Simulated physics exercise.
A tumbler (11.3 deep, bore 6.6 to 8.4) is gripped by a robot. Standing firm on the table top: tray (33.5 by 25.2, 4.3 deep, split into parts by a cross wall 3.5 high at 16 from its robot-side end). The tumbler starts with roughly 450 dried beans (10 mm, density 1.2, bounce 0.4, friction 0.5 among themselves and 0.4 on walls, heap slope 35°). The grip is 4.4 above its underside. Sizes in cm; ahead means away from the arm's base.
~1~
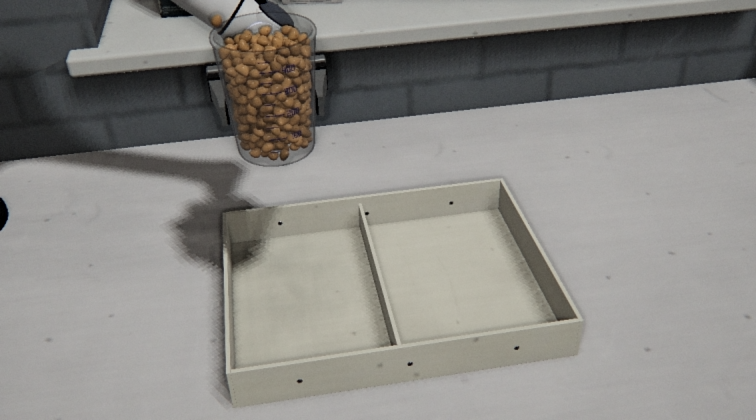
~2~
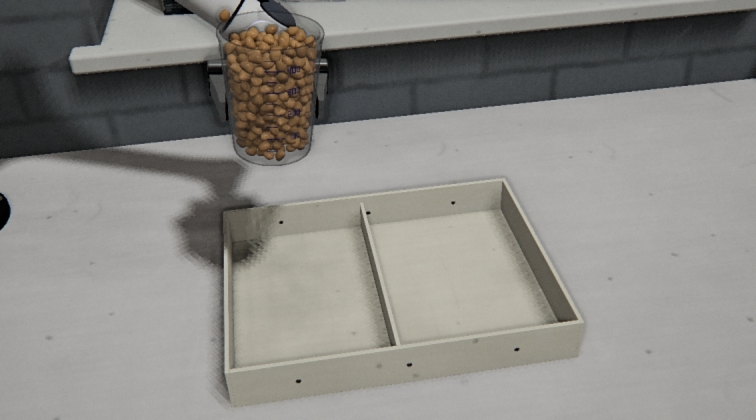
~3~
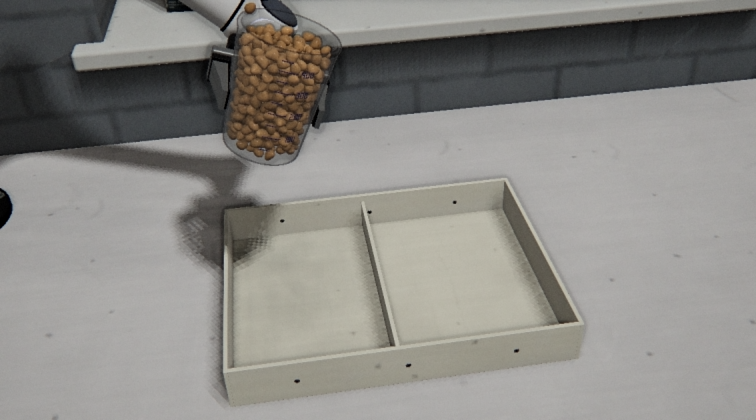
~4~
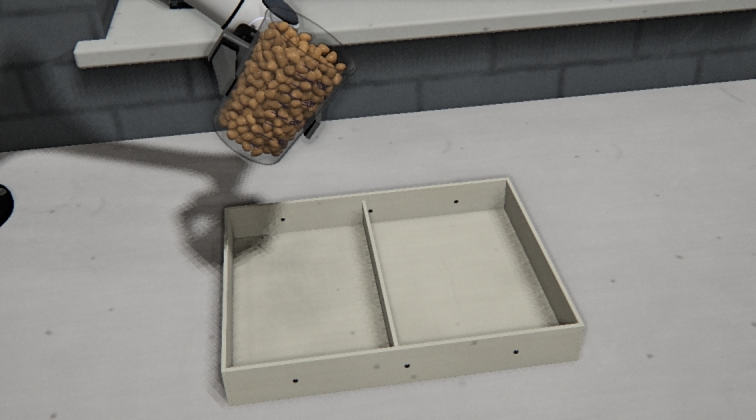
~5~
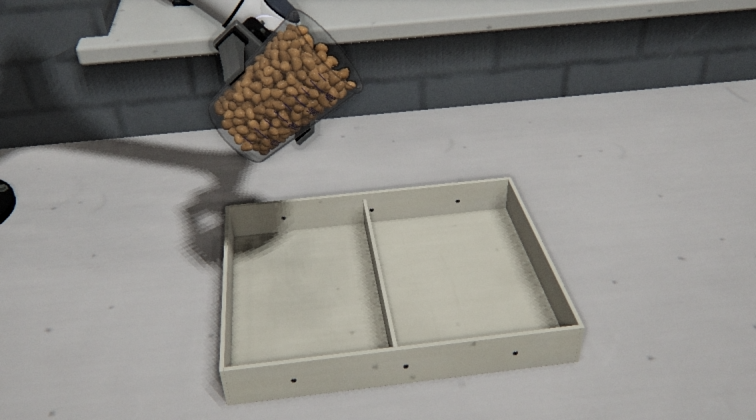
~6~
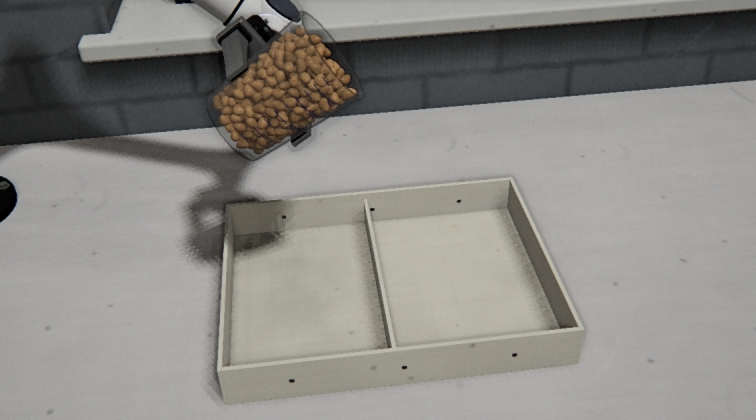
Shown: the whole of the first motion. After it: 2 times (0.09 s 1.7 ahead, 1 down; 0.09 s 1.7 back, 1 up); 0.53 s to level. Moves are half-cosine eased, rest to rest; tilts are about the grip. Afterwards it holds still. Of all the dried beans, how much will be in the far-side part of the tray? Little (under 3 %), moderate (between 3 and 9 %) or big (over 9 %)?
A moderate share, between 3 and 9 %, ends in the far-side part of the tray.
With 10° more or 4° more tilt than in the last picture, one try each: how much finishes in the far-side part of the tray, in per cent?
Some 10 and 10 per cent.
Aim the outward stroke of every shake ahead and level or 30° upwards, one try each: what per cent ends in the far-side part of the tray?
Some 10 and 15 per cent.
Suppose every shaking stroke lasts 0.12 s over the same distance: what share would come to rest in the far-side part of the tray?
It would be near 0 per cent.
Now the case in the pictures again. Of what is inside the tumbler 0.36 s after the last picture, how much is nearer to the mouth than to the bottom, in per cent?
About 55 per cent.
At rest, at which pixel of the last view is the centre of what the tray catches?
Near (441, 278).
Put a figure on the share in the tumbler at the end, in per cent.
About 95 per cent.
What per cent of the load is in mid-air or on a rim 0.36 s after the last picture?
About 2 per cent.
Then, 0.36 s after the last picture, tilted 56° forward, highest piece 29 above the table; 439 in the tumbler, 4 in the far-side part, 11 in flight or on a rim.
Then, 0.71 s after the last picture, tilted 14° forward, highest piece 31 above the table; 429 in the tumbler, 22 in the far-side part, 2 in the robot-side part, 1 in flight or on a rim.
Then, 1.09 s after the last picture, level, highest piece 32 above the table; 429 in the tumbler, 23 in the far-side part, 2 in the robot-side part.
Then, 2.14 s after the last picture, level, highest piece 32 above the table; 429 in the tumbler, 23 in the far-side part, 2 in the robot-side part.
Final count, 429 in the tumbler, 23 in the far-side part, 2 in the robot-side part. That is 5 % in the far-side part of the tray.
